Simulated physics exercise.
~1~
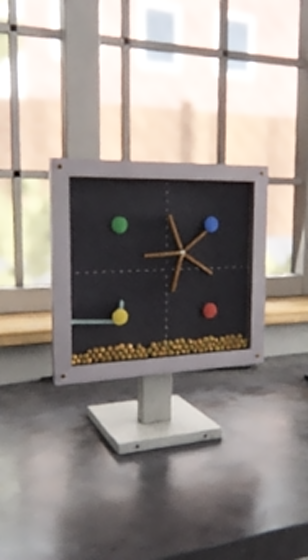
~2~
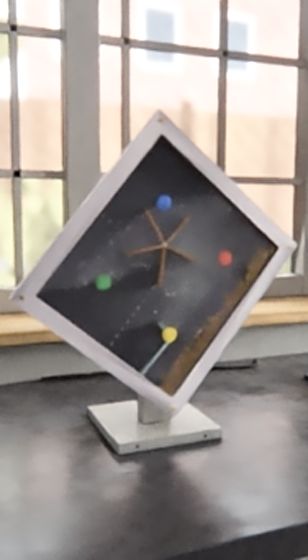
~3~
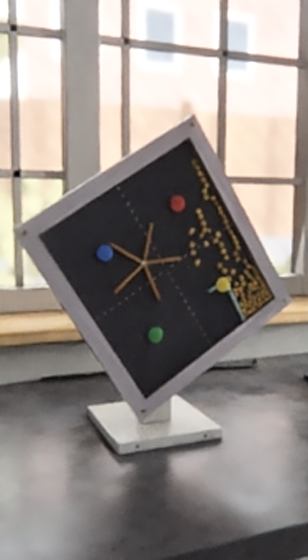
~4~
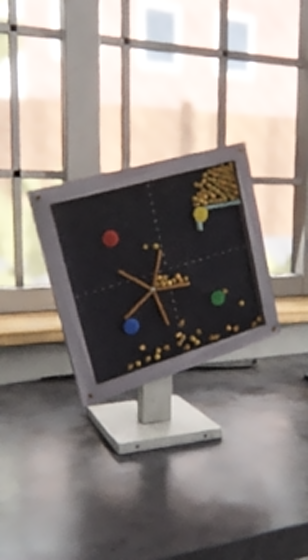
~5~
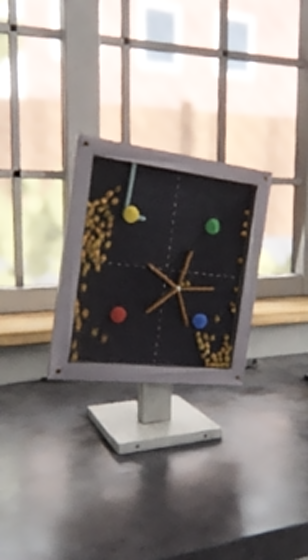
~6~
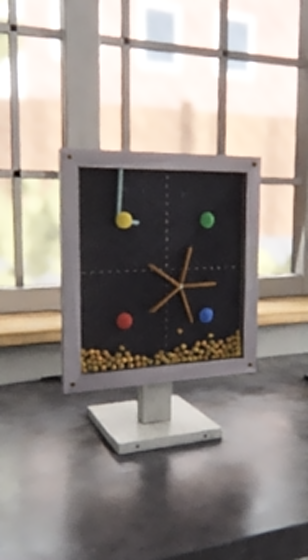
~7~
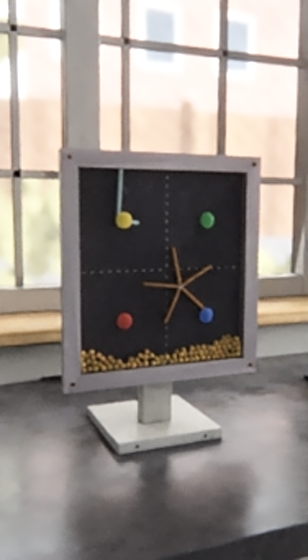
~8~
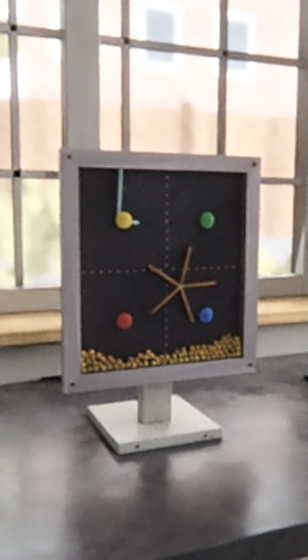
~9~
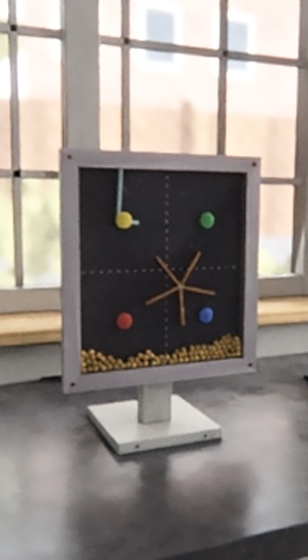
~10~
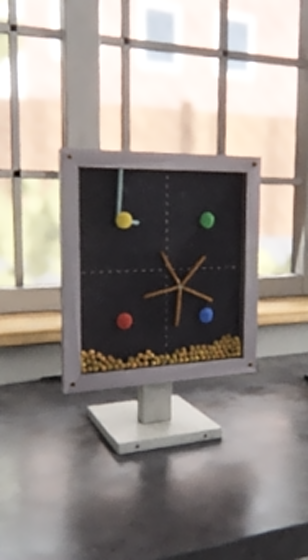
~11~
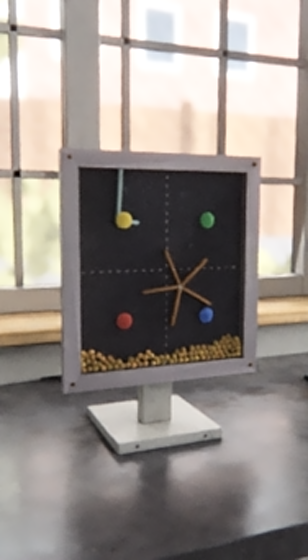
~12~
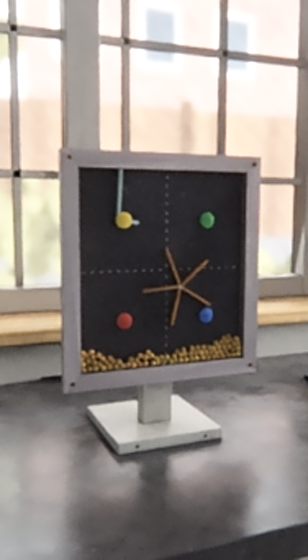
On a dark tabletop, a framed case turns anticlockwise, spilling its beads, which settle along the bottom.
